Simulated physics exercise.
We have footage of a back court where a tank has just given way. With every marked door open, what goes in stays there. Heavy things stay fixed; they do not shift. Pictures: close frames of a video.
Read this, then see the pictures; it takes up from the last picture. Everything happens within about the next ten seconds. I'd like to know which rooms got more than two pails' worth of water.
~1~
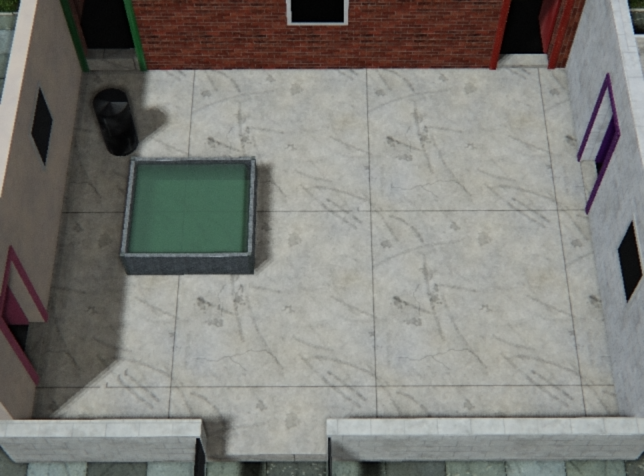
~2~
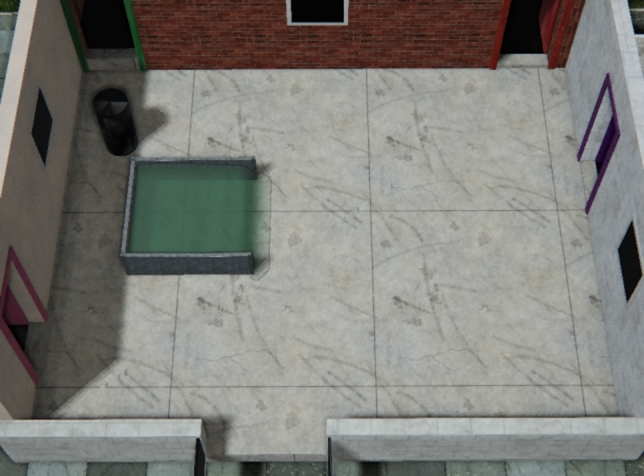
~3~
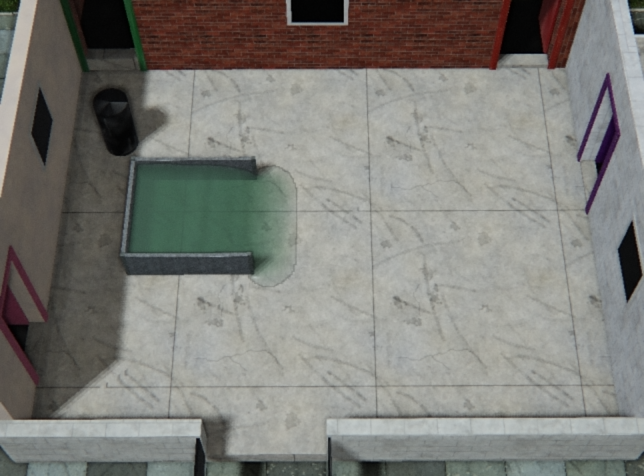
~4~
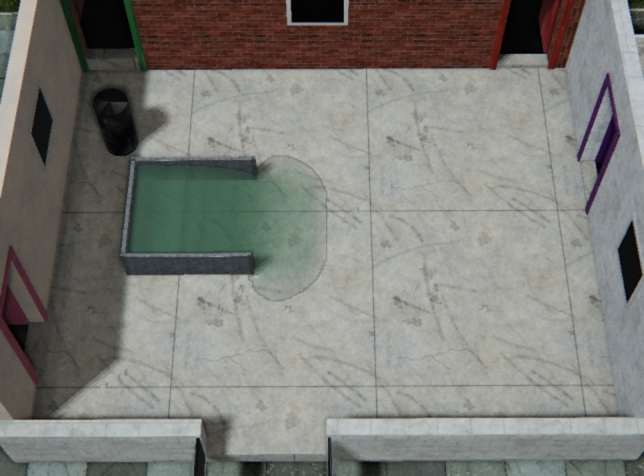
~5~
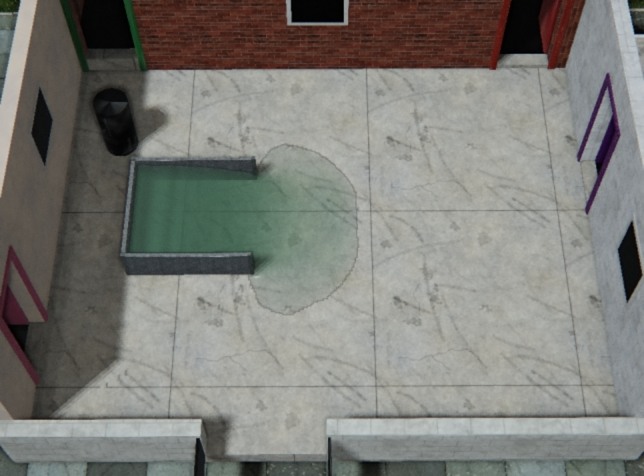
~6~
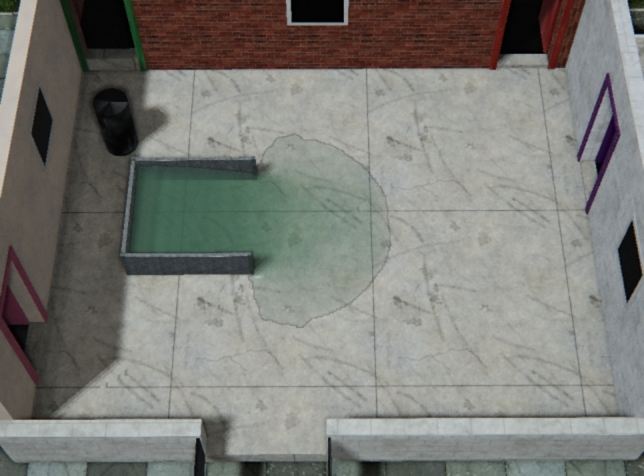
One by one: The green door copes honestly, the purple door gets overwhelmed honestly, the red door copes honestly, the pink door copes honestly.
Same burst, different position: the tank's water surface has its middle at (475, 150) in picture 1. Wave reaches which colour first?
Leading the way is the door marked purple.
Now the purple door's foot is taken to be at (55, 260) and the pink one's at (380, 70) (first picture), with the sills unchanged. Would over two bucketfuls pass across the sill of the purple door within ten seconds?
Purple door: Does not flood.
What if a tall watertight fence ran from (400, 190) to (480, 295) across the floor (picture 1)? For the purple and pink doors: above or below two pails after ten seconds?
Result - purple door: Misses the threshold; pink door: Misses the threshold.
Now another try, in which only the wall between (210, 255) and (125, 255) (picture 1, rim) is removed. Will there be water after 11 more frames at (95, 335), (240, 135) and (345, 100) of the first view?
In that order: Awash, no water, no water.
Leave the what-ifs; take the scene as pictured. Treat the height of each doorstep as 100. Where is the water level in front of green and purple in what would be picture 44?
About 0 %, then 100 %.
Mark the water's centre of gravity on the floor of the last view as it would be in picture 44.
I'd say near (450, 251).
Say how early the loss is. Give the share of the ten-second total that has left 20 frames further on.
Something close to 35 percent by that point.
A moment on, water covers 25 % of the floor; the green door not reached, the purple door not reached, the red door not reached, the pink door not reached.
Next, water covers 40 % of the floor; the green door not reached, the purple door wet at the sill, nothing in, the red door not reached, the pink door not reached.
Then, water covers 55 % of the floor; the green door not reached, the purple door over two buckets in, the red door wet at the sill, nothing in, the pink door not reached.
Later, water covers 50 % of the floor; the green door not reached, the purple door over two buckets in, the red door under two buckets in, the pink door not reached.
In the end, water covers 70 % of the floor; the green door not reached, the purple door over two buckets in, the red door under two buckets in, the pink door not reached.
